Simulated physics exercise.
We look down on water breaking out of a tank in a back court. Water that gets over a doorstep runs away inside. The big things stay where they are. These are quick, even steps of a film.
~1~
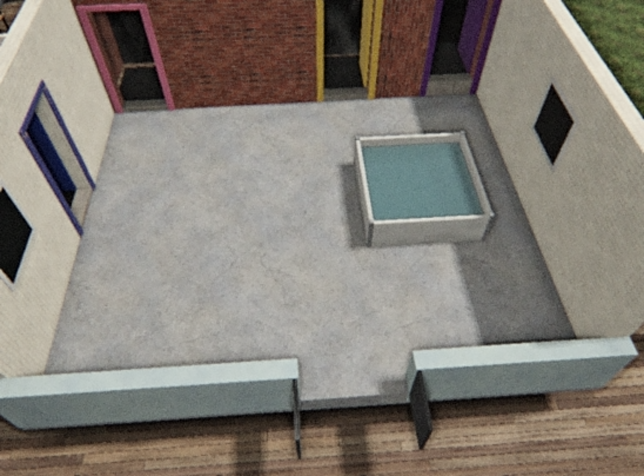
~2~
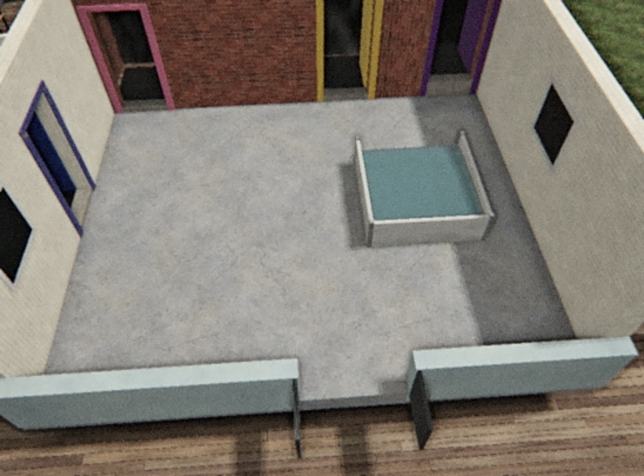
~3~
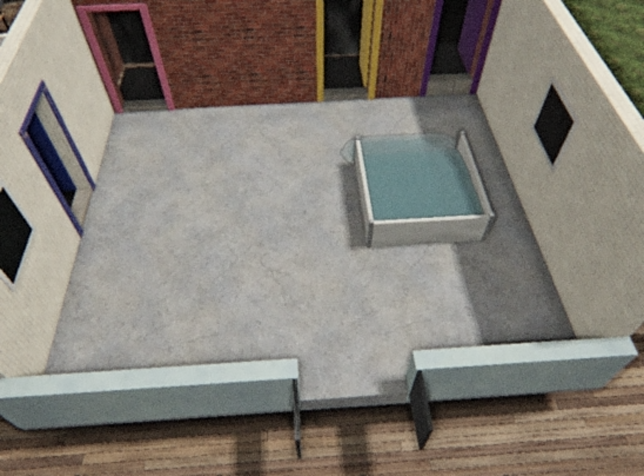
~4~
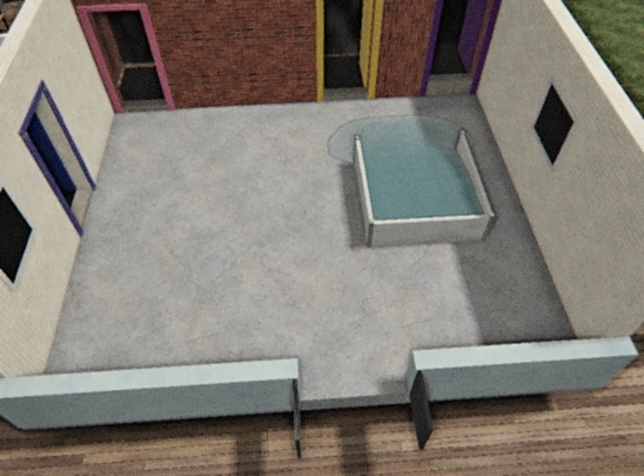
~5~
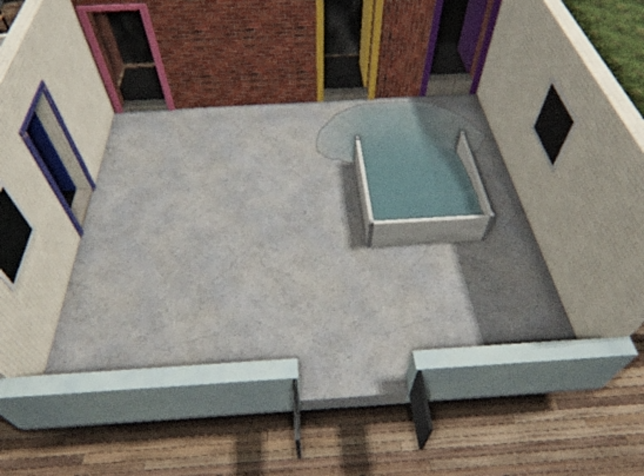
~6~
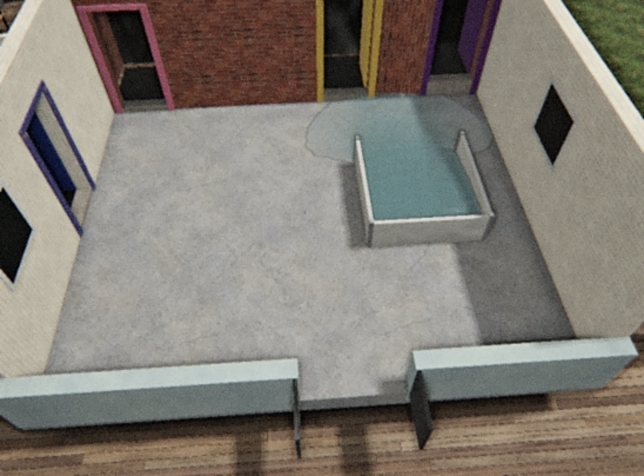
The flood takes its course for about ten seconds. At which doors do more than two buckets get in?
The yellow door lets in a lot; the pink door admits no more than that; the purple door admits no more than that; the blue door admits no more than that.
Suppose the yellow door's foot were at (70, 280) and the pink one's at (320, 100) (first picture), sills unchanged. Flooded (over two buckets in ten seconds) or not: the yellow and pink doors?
One by one: Yellow door lets less in; pink door floods.
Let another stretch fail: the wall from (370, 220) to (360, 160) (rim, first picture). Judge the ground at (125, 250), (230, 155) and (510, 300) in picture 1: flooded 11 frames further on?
In that order: Wet, covered, clear.
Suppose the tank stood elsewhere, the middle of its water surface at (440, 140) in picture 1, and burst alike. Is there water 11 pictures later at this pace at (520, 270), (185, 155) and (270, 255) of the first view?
In turn: No water, not flooded, dry.
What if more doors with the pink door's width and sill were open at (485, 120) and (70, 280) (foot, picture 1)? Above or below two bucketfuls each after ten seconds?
In turn: Takes more, stays under.
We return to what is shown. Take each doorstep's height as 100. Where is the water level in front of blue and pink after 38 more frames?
In turn 70 and 90 per cent.
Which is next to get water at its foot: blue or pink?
It is the pink door.
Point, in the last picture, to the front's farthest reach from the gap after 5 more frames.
Around (270, 107).
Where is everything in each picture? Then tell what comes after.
Still water in the open tank at (420, 178), in the first frame.
Water pours out on the open tank's far side and has run to (354, 159), in the second frame.
The front is at (346, 150), out from the gap on the open tank's far side, in the third frame.
Water pours out on the open tank's far side and has run to (341, 133), in the fourth frame.
Water pours out on the open tank's far side and has run to (353, 110), in the fifth frame.
The front is at (339, 101), out from the gap on the open tank's far side, in the sixth frame.
A moment on, water covers 15 % of the floor; the yellow door under two buckets in, the pink door not reached, the purple door wet at the sill, nothing in, the blue door not reached.
Next, water covers 20 % of the floor; the yellow door over two buckets in, the pink door not reached, the purple door wet at the sill, nothing in, the blue door not reached.
Then, water covers 40 % of the floor; the yellow door far over two buckets in, the pink door wet at the sill, nothing in, the purple door wet at the sill, nothing in, the blue door not reached.
Later, water covers 60 % of the floor; the yellow door far over two buckets in, the pink door under two buckets in, the purple door wet at the sill, nothing in, the blue door wet at the sill, nothing in.
In the end, water covers 85 % of the floor; the yellow door far over two buckets in, the pink door under two buckets in, the purple door wet at the sill, nothing in, the blue door wet at the sill, nothing in.
